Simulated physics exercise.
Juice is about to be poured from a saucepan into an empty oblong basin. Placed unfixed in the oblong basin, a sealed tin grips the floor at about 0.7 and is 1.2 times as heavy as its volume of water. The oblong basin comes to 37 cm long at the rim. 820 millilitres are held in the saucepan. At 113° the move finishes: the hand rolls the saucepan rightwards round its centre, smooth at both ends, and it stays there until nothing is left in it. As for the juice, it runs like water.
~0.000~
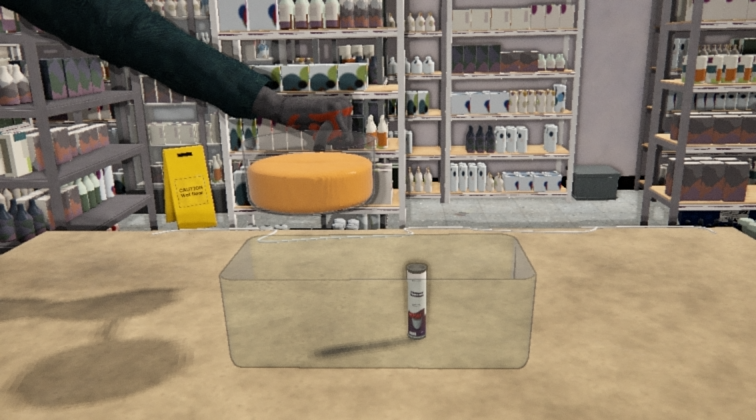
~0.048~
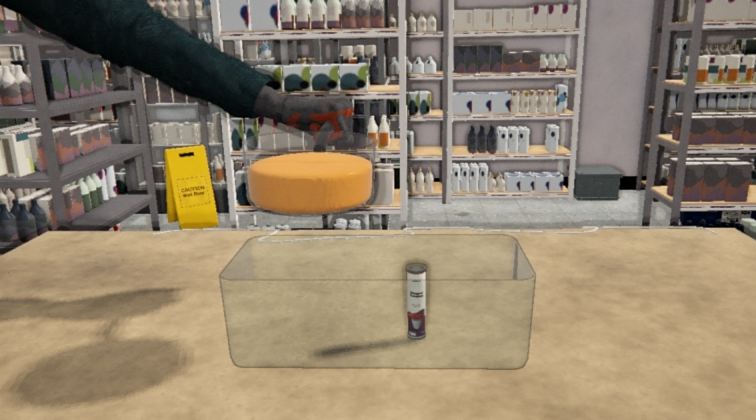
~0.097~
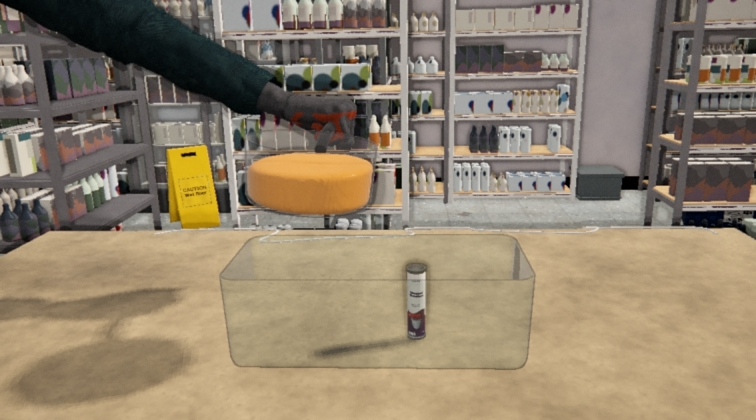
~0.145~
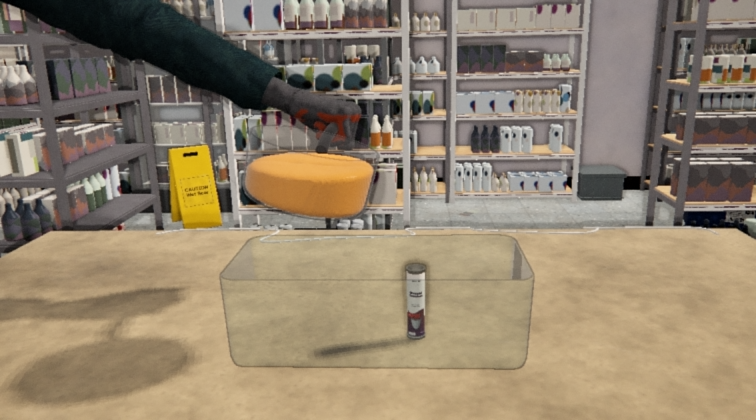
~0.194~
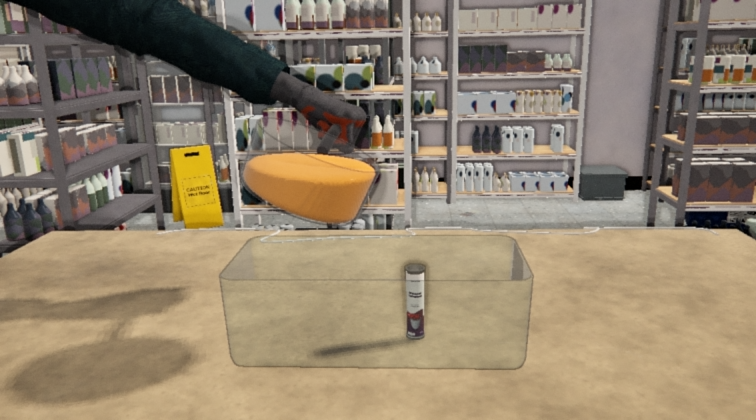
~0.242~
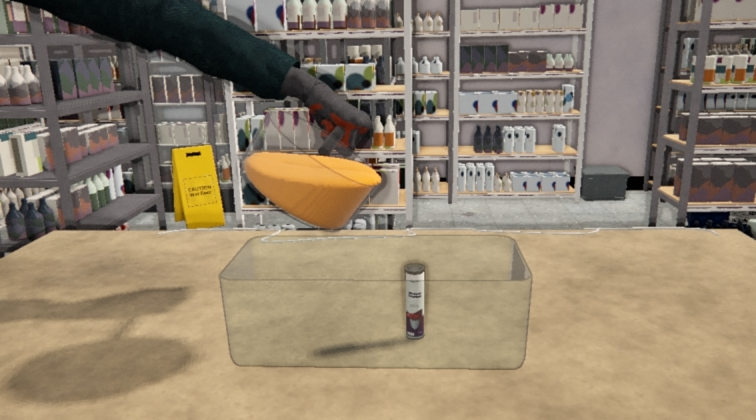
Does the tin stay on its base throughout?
No, it goes down.
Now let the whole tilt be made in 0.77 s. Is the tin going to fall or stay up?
The tin tumbles.
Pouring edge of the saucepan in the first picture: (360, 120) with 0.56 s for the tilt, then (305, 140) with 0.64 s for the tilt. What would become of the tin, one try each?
Try 1: Tipped over; try 2: Still standing.
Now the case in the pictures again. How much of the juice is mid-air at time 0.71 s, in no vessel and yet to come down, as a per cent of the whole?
3 per cent or so.
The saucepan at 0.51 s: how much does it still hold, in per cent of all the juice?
Close to 20 in a hundred.
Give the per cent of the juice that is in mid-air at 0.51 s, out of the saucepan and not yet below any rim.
30 %.
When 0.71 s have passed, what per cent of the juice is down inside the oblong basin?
Near 94 in a hundred.
After 0.51 s the tilt is 102° and 20 per cent is still to pour; the tin stands where it began.
After 0.71 s the tilt is 113° and 4 per cent is still to pour; the tin leans 13°.
After 0.92 s the tilt is 113° and 0 per cent is still to pour; the tin lies on its side.
After 1.14 s the tilt is 113° and 0 per cent is still to pour; the tin lies on its side.
In the end the tin lies on its side.
